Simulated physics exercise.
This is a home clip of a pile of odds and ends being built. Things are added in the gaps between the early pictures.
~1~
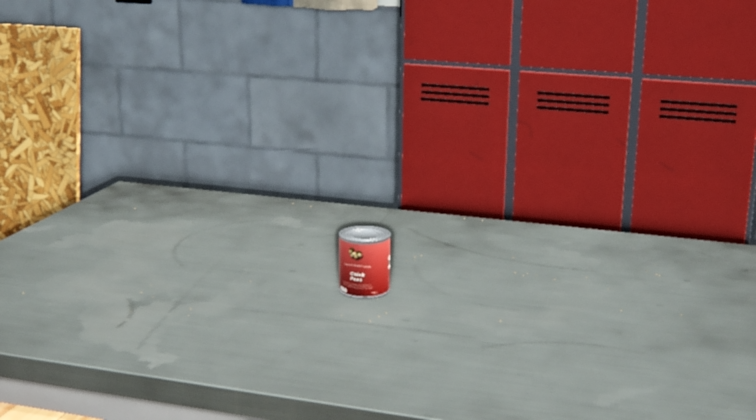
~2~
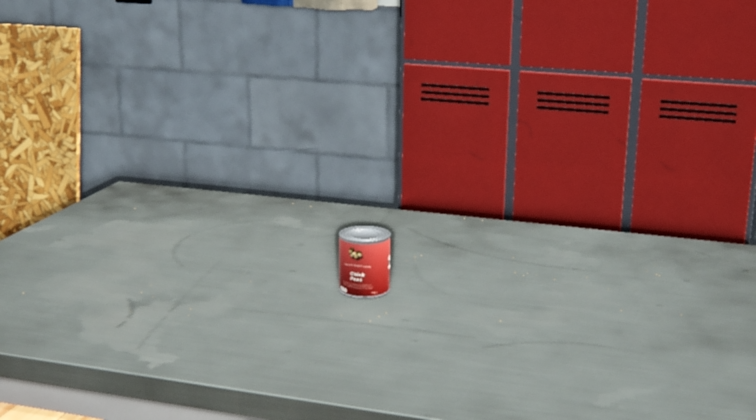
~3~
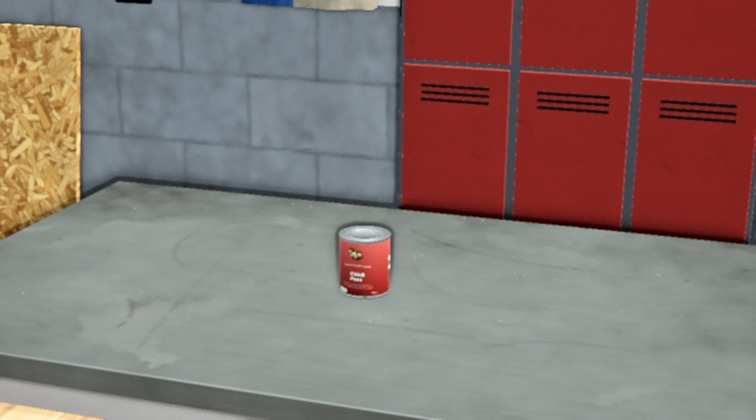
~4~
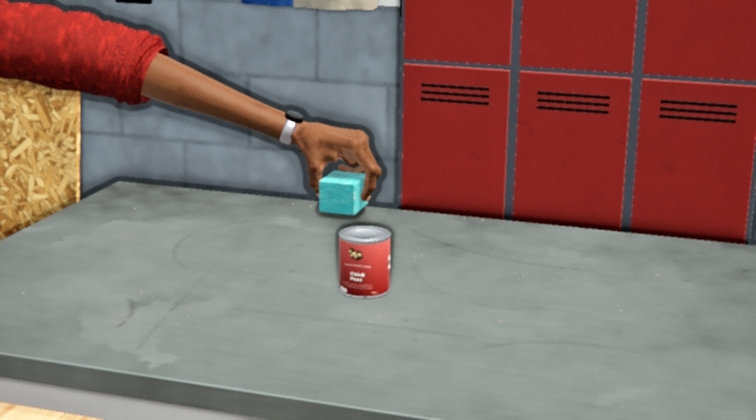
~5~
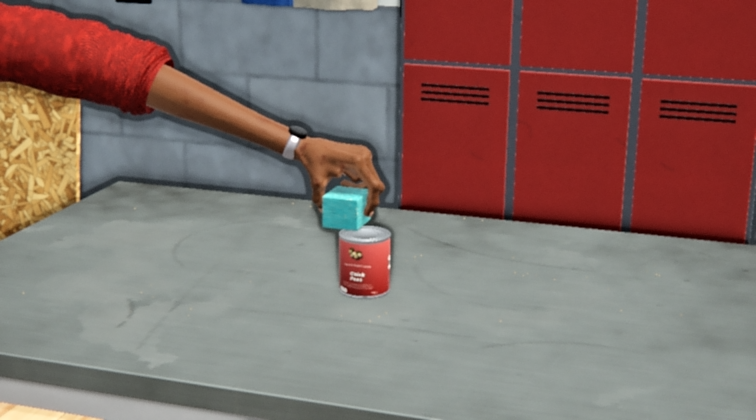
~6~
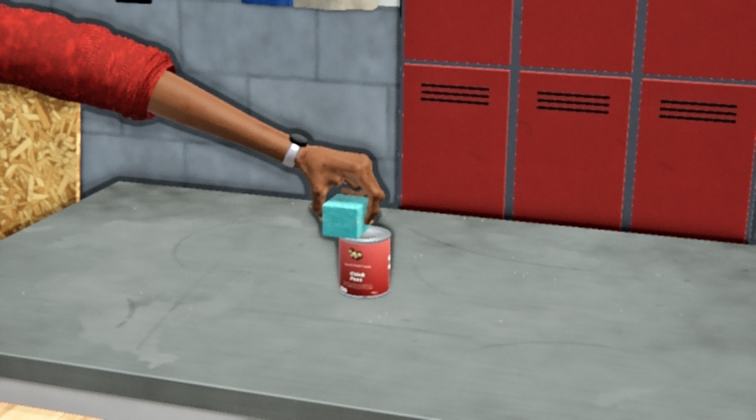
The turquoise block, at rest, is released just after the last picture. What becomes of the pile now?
The pile stays as it is.
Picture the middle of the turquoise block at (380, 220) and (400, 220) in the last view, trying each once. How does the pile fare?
Well, on the first go it stays steady, and on the second it tumbles down.
Then, 1.00 s past the last view, nothing moves.
Then, 2.10 s past the last view, things are still on the move.
Finally, both still in place. Final places as the last picture's camera would see them, turquoise block near (347, 217). The pile keeps its balance.
